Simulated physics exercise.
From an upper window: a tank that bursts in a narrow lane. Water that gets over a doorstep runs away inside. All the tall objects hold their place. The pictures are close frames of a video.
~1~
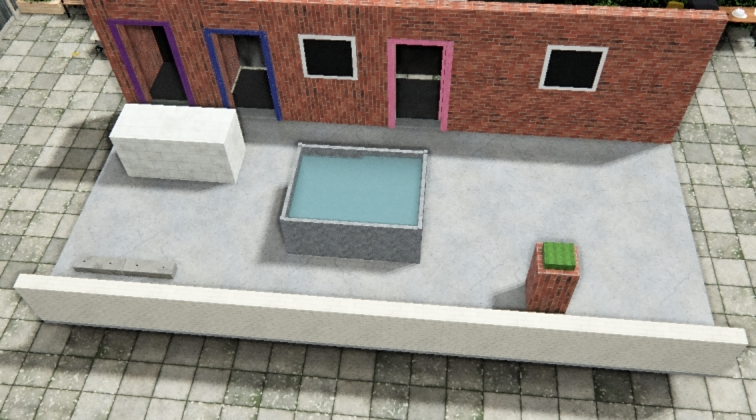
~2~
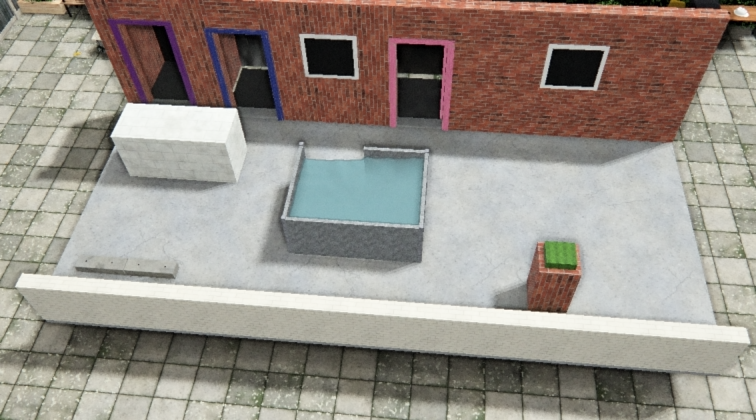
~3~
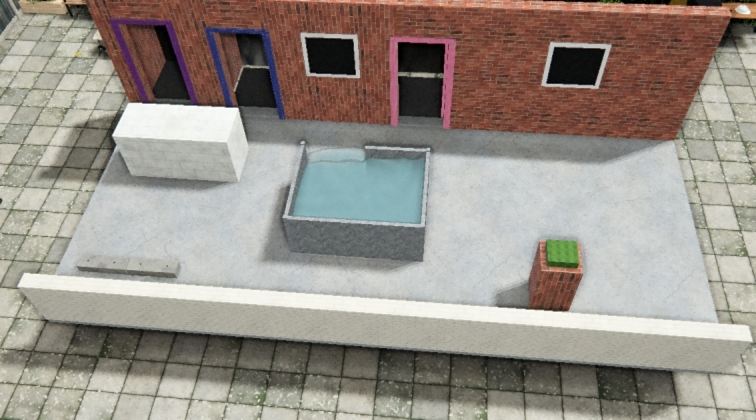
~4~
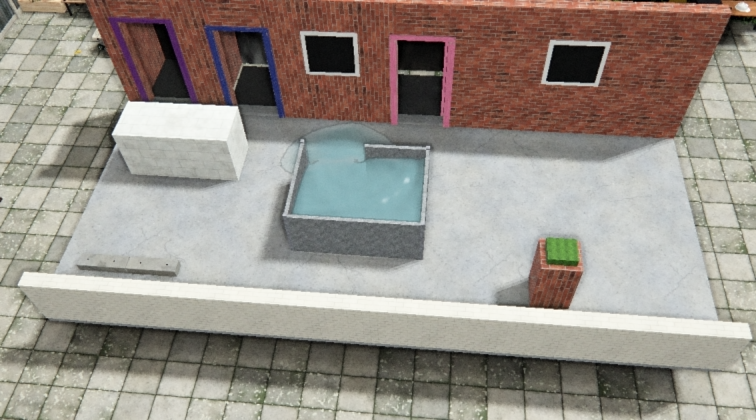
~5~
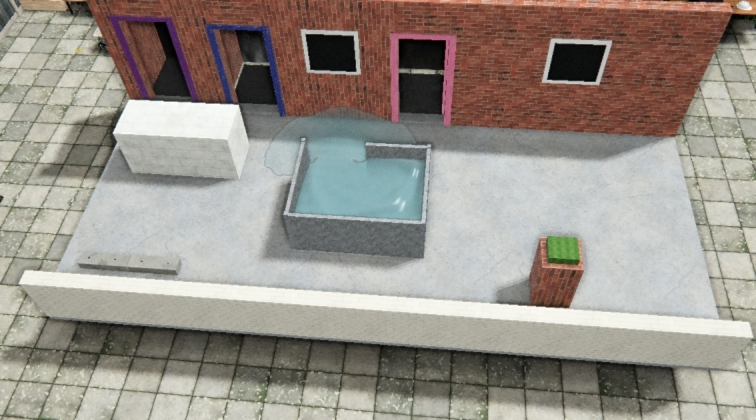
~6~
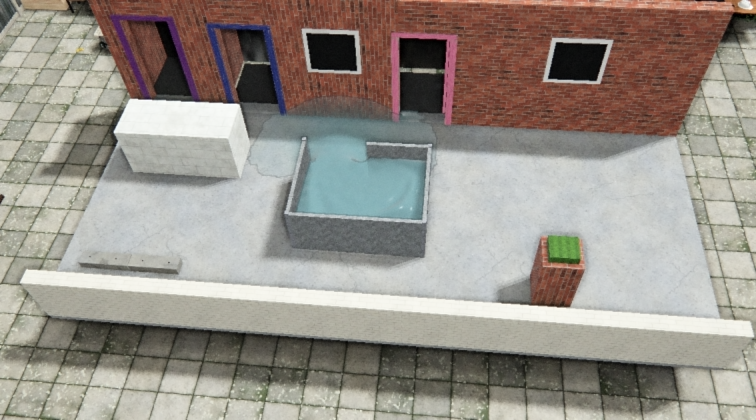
A grey tank of water opens at its far side and water spreads across the pavement.
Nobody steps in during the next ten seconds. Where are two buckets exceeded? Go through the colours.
In the end: The pink door floods; the purple door holds within the limit; the blue door floods.
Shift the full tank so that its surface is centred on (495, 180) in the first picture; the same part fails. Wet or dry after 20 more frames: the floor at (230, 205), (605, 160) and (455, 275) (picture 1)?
In that order: Covered, covered, not flooded.
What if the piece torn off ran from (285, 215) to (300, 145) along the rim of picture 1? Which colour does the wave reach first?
It is the door marked blue.
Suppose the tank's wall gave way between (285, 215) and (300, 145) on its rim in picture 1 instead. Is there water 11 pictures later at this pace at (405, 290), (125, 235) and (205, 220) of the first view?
One after the other: Clear, awash, covered.
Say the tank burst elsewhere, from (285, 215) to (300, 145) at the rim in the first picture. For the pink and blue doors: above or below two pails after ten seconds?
My reading: The pink door keeps below it, the blue door passes that mark.
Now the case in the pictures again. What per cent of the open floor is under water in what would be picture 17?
About 30 per cent.
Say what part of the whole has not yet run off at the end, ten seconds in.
Near 38 in a hundred.
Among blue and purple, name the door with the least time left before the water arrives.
It is the one in blue.
A moment on, water covers 15 % of the floor; the pink door over two buckets in, the purple door not reached, the blue door under two buckets in.
Next, water covers 30 % of the floor; the pink door over two buckets in, the purple door wet at the sill, nothing in, the blue door over two buckets in.
Then, water covers 50 % of the floor; the pink door far over two buckets in, the purple door wet at the sill, nothing in, the blue door far over two buckets in.
Later, water covers 60 % of the floor; the pink door far over two buckets in, the purple door wet at the sill, nothing in, the blue door far over two buckets in.
In the end, water covers 65 % of the floor; the pink door far over two buckets in, the purple door wet at the sill, nothing in, the blue door far over two buckets in.
